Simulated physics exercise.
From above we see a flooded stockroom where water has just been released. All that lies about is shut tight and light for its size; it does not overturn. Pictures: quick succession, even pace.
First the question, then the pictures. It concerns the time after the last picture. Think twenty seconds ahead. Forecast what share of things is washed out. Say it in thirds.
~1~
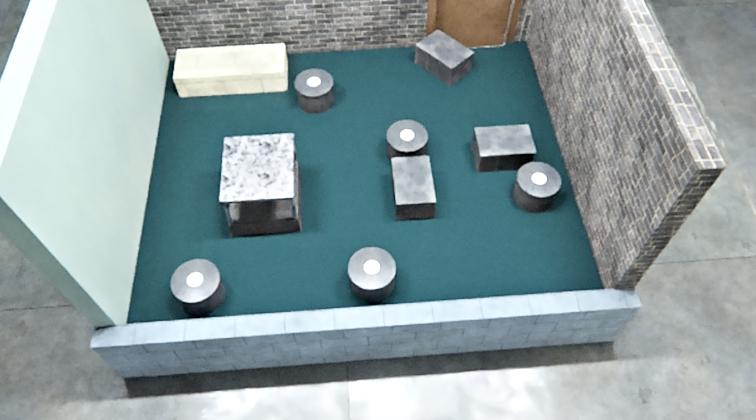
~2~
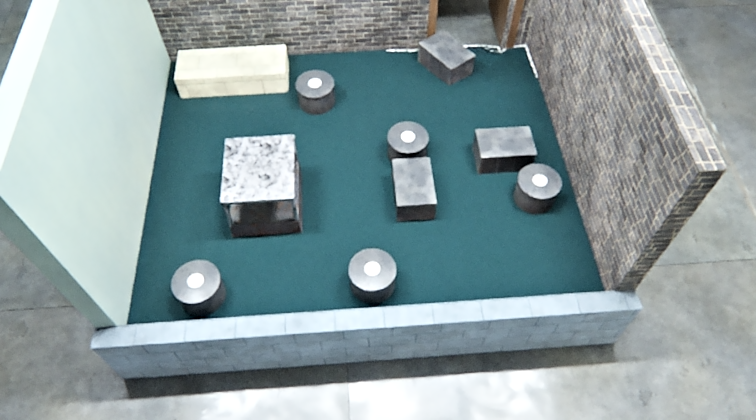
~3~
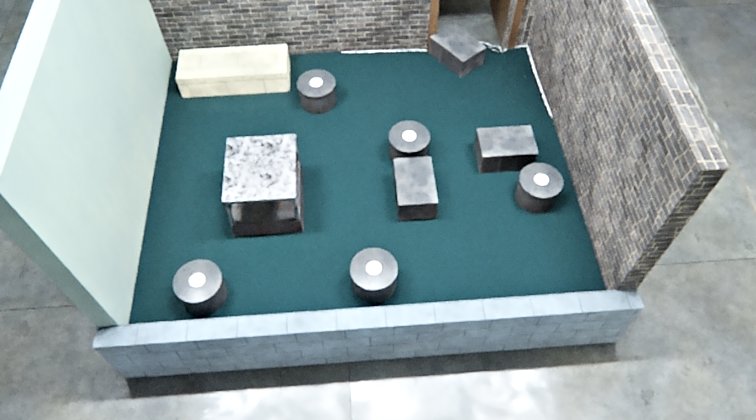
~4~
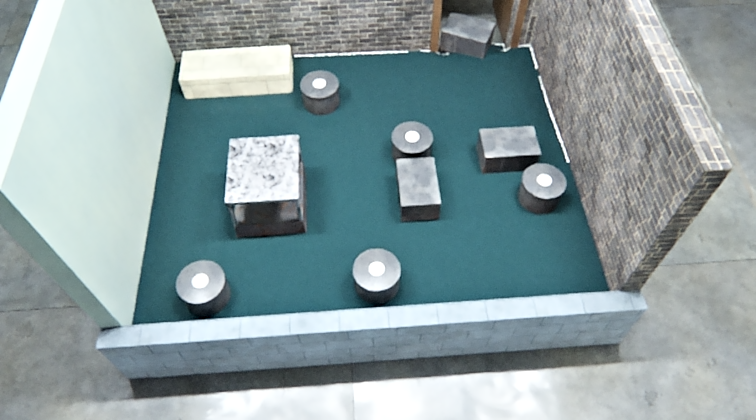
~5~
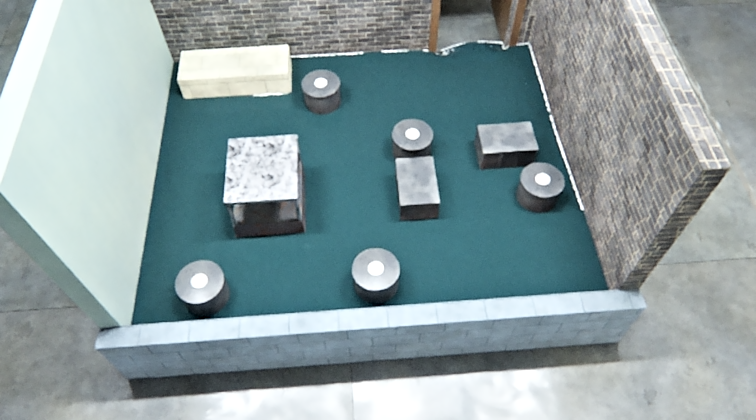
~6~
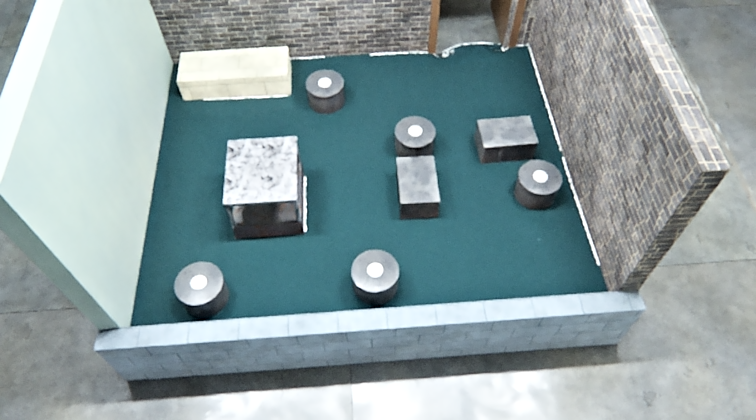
The fraction ends up two thirds plus.
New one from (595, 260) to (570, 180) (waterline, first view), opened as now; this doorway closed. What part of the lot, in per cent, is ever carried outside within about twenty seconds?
80 per cent or so.
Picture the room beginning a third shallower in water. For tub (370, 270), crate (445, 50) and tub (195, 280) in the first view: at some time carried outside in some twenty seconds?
Result per object, as listed: Retained / washed away / retained.
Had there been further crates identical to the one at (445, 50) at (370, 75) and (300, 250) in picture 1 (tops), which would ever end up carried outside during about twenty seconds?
Result, in order - escaped, stuck.
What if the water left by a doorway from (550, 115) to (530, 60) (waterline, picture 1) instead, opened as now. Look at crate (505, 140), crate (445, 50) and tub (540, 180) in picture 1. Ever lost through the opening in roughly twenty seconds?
Going through them in turn: Escaped; escaped; escaped.
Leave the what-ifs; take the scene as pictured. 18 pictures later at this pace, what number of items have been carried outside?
All told, it is 3.
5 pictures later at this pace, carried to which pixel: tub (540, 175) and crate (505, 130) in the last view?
Near pixel (538, 150) and pixel (510, 97).
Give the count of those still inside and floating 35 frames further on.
Count: 2.
A moment on, 1 of 8 are out; 7 afloat.
Next, 3 of 8 are out; 5 afloat.
Later, 6 of 8 are out; 2 afloat.
In the end, 6 of 8 are out; 2 afloat.
